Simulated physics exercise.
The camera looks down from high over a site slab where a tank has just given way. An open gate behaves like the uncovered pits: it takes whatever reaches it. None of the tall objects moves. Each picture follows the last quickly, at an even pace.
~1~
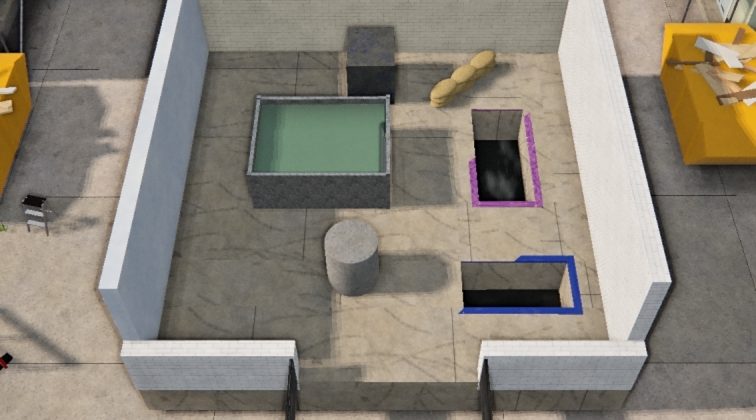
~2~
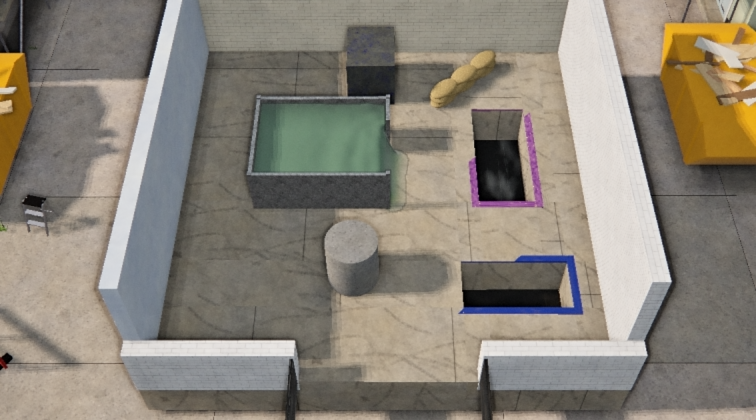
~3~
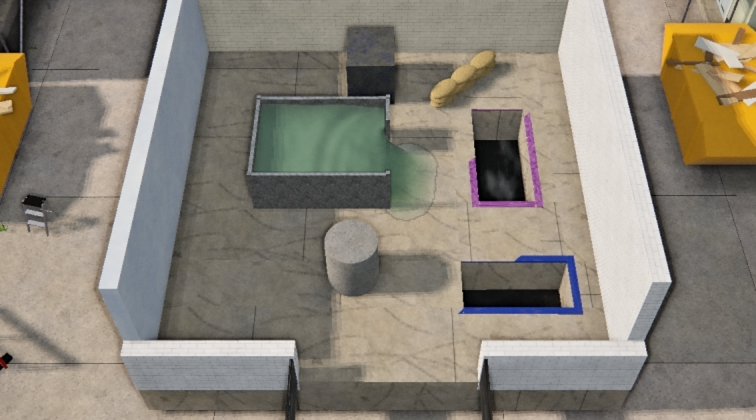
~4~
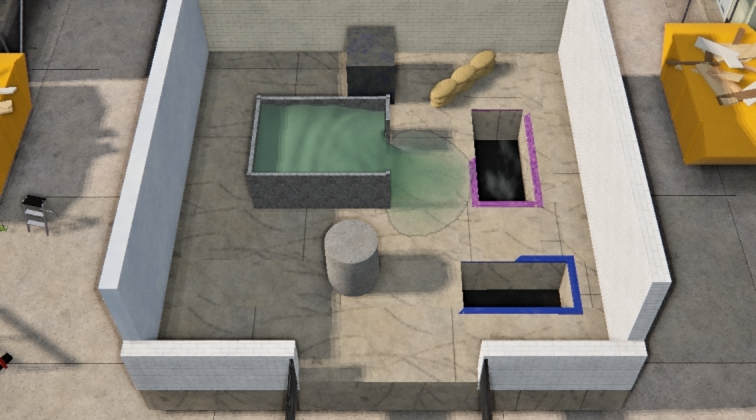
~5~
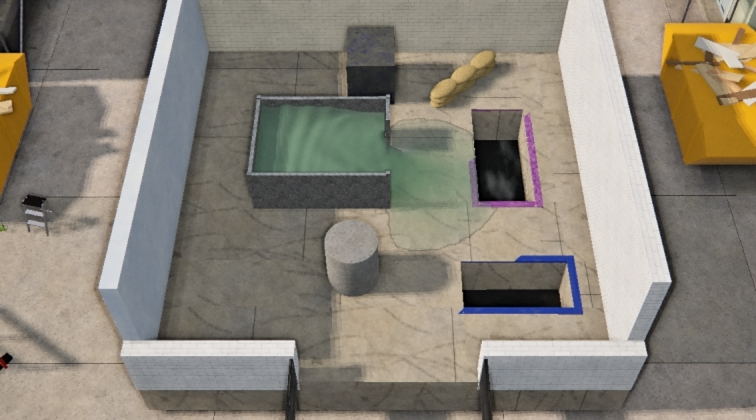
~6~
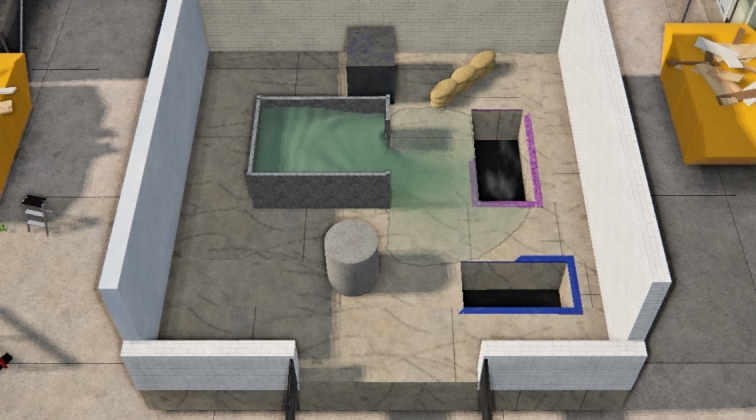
On a walled concrete slab seen from above, a tank of still green water stands left of two pits, one edged in purple, one in blue. Water begins pouring from a gap in its right side, then fans out rightward across the floor, reaching the purple-edged pit and spreading thinly toward the viewer.
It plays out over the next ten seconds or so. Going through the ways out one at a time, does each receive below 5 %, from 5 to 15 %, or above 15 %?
One at a time: The gate receives below 5 %, the purple pit receives above 15 %, the blue pit receives above 15 %.
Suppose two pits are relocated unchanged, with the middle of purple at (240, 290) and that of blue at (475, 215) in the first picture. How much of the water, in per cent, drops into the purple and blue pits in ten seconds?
The purple pit takes around 0 percent, while the blue pit takes around 55 percent.
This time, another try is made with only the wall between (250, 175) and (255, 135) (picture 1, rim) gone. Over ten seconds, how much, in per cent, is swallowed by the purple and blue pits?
Purple 6 %, blue 12 %.
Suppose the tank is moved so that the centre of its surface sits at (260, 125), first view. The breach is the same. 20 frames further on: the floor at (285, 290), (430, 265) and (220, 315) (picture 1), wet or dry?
Location one: Bone dry; location two: Soaked; location three: Bone dry.
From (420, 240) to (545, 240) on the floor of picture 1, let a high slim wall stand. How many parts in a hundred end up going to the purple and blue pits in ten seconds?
Percent shares - purple: 70; blue: 6.
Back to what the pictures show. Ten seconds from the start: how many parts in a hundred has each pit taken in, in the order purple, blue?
About 58 percent for the first and about 22 percent for the second.
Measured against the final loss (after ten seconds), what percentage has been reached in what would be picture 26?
My reading is about 65 per cent.
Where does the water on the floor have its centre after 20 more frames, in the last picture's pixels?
The water's centre sits above (384, 189).
A moment on, water covers 20 % of the floor; the gate 0 %, the purple pit 14 %, the blue pit 2 %.
Next, water covers 20 % of the floor; the gate 0 %, the purple pit 27 %, the blue pit 7 %.
Then, water covers 25 % of the floor; the gate 0 %, the purple pit 39 %, the blue pit 12 %.
Later, water covers 35 % of the floor; the gate 1 %, the purple pit 50 %, the blue pit 18 %.
In the end, water covers 30 % of the floor; the gate 1 %, the purple pit 58 %, the blue pit 22 %.
